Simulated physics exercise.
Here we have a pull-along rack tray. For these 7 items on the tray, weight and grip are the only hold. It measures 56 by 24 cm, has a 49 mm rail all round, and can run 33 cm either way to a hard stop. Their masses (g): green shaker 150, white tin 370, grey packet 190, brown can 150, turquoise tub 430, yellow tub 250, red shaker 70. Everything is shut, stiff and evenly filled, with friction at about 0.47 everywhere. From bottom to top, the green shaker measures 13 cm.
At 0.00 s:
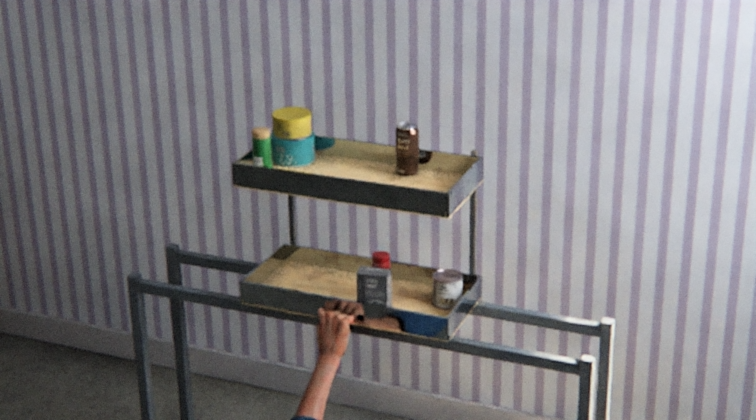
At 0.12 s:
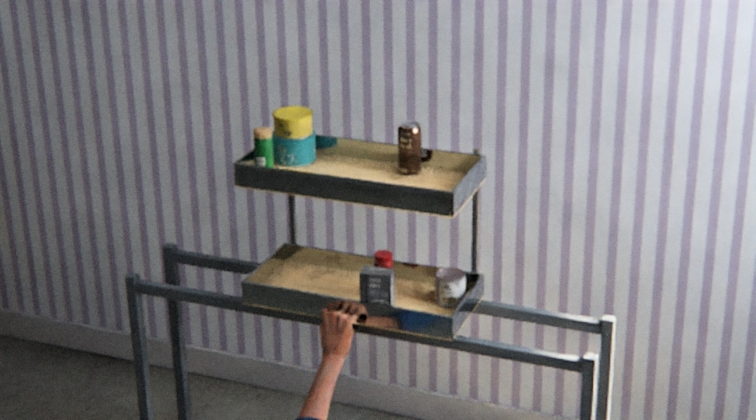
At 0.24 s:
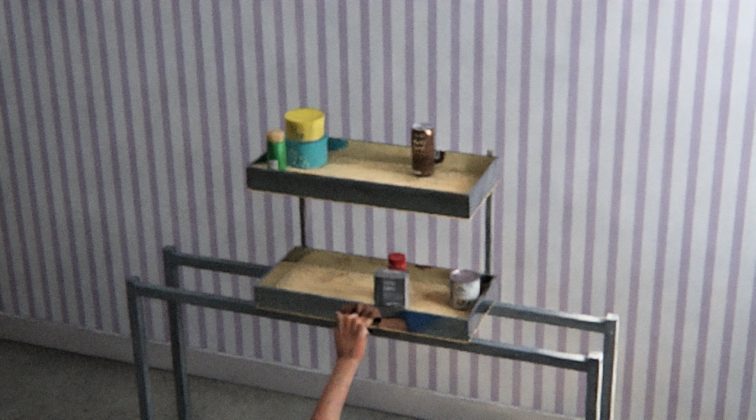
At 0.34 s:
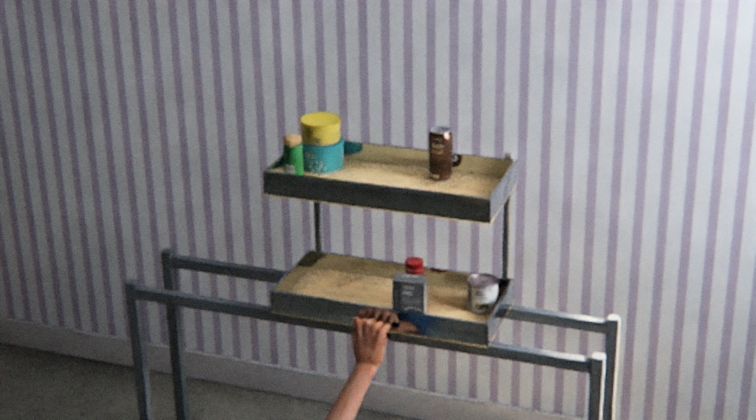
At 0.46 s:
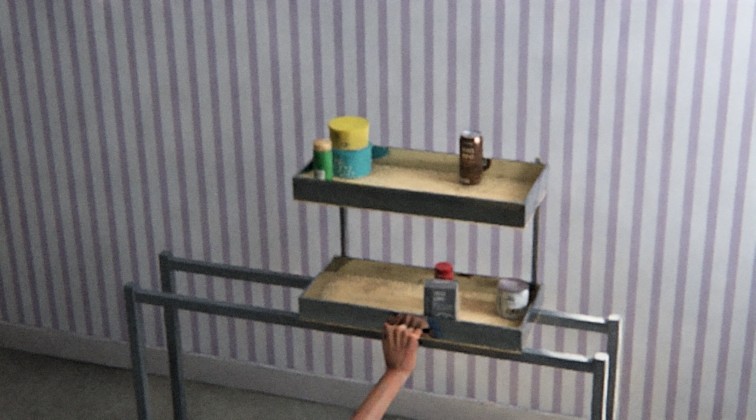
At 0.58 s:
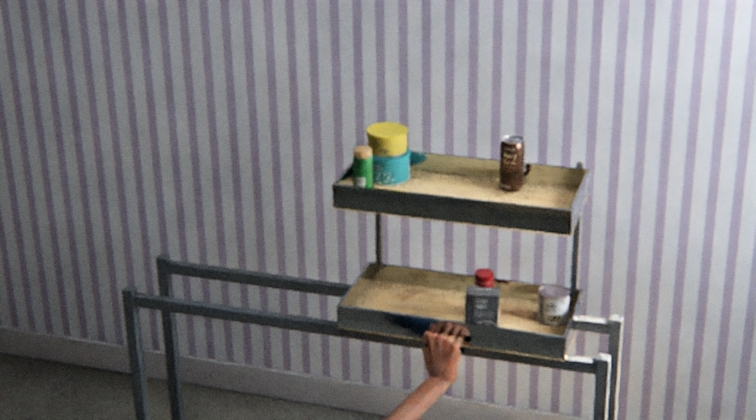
A hand reaches up from below to grip the front edge of a two-level rack tray on grey metal rails, seen from slightly above against a purple-striped wall. The upper level holds a green shaker, a yellow tub atop a turquoise one, and a brown can; below sit a grey packet, red-topped shaker and white tin. The hand moves the tray steadily right along the rails.
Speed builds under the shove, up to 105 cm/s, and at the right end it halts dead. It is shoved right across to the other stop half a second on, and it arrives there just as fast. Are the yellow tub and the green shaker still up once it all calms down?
The yellow tub - still up. The green shaker - knocked down.
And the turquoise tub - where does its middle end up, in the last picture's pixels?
Its middle comes to rest around (172, 141).
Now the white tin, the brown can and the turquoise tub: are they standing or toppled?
In the last frame the white tin remains up, the brown can does not stay up and the turquoise tub remains up.
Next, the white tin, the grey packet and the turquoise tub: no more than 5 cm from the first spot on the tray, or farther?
Note: White tin departs its position. Grey packet is left in place. Turquoise tub is left in place.
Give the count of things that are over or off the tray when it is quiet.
The number here is 3.
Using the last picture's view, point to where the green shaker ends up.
At roughly (156, 167).
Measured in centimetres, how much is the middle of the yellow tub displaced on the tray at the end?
Displacement: Approx. 2 cm.
After 0.78 s, tray has slid 33 cm right; green shaker 42° off upright near (429, 181); yellow tub moved 10 cm near (454, 147); red shaker 34° off upright.
After 0.88 s, tray has slid 33 cm right; green shaker on its side near (449, 200); yellow tub moved 13 cm near (467, 148); red shaker 51° off upright.
After 2.48 s, tray has slid 33 cm left; green shaker on its side near (174, 169); yellow tub moved 7 cm near (198, 121); red shaker on its side.
After 2.58 s, tray has slid 33 cm left; green shaker on its side near (158, 167); yellow tub moved 3 cm near (182, 119); red shaker on its side.
In the end (3.3 s), toppled on the tray, green shaker, brown can and red shaker; not toppled but over 5 cm from the start, white tin; the other 3 under 5 cm from the start. In the last view, yellow tub near (180, 119), green shaker near (156, 167).
